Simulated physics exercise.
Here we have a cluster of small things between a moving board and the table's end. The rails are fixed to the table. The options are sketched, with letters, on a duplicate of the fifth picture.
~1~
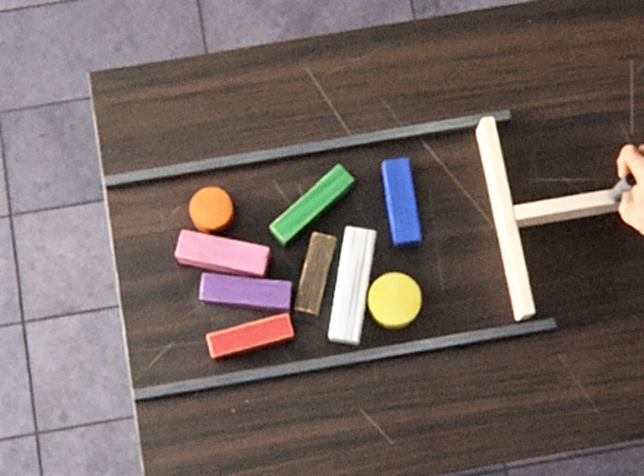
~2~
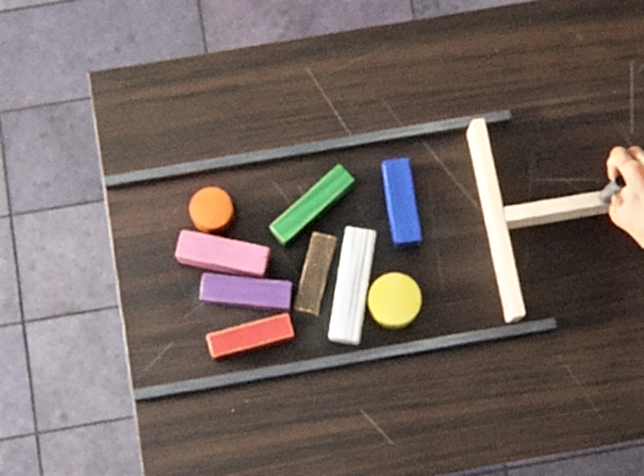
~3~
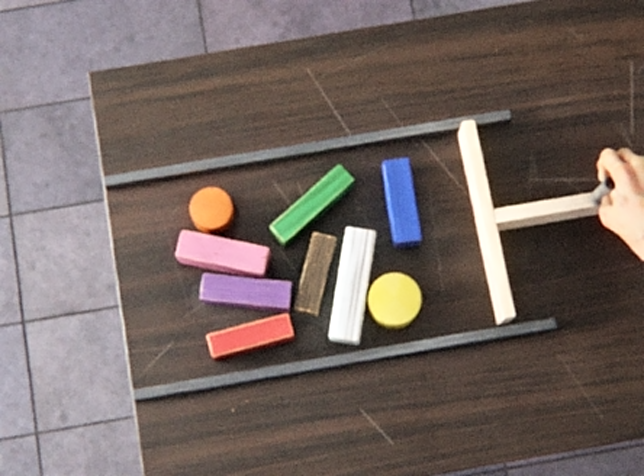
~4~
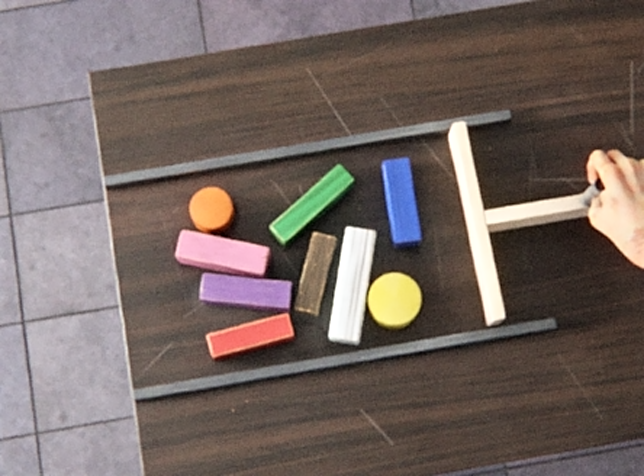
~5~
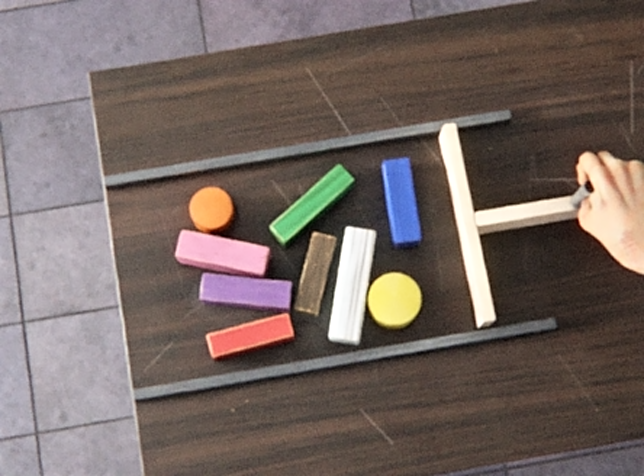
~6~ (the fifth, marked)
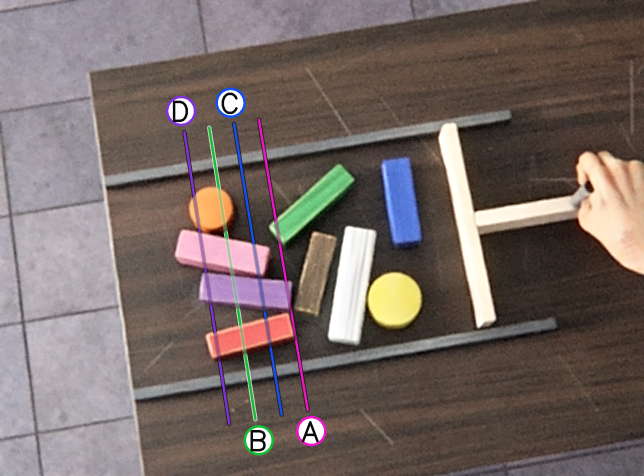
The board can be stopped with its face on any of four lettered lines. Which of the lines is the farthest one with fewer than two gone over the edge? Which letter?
C.
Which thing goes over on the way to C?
The purple bar.
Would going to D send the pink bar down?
By then, yes.
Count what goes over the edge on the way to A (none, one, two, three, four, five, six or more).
The count is none.
On the marked copy, A at (283, 261); B at (232, 270); C at (257, 265); D at (206, 274).
With C. Early on, board (393, 233); yellow tin (372, 305); green stick (306, 208).
Further on, board (317, 246); purple bar (172, 300); red stick (190, 346).
At the end, board (261, 256); purple bar over the edge; red stick (133, 355); one fallen.
As for the rest, A is within the limit but short; B drops three; D drops three.
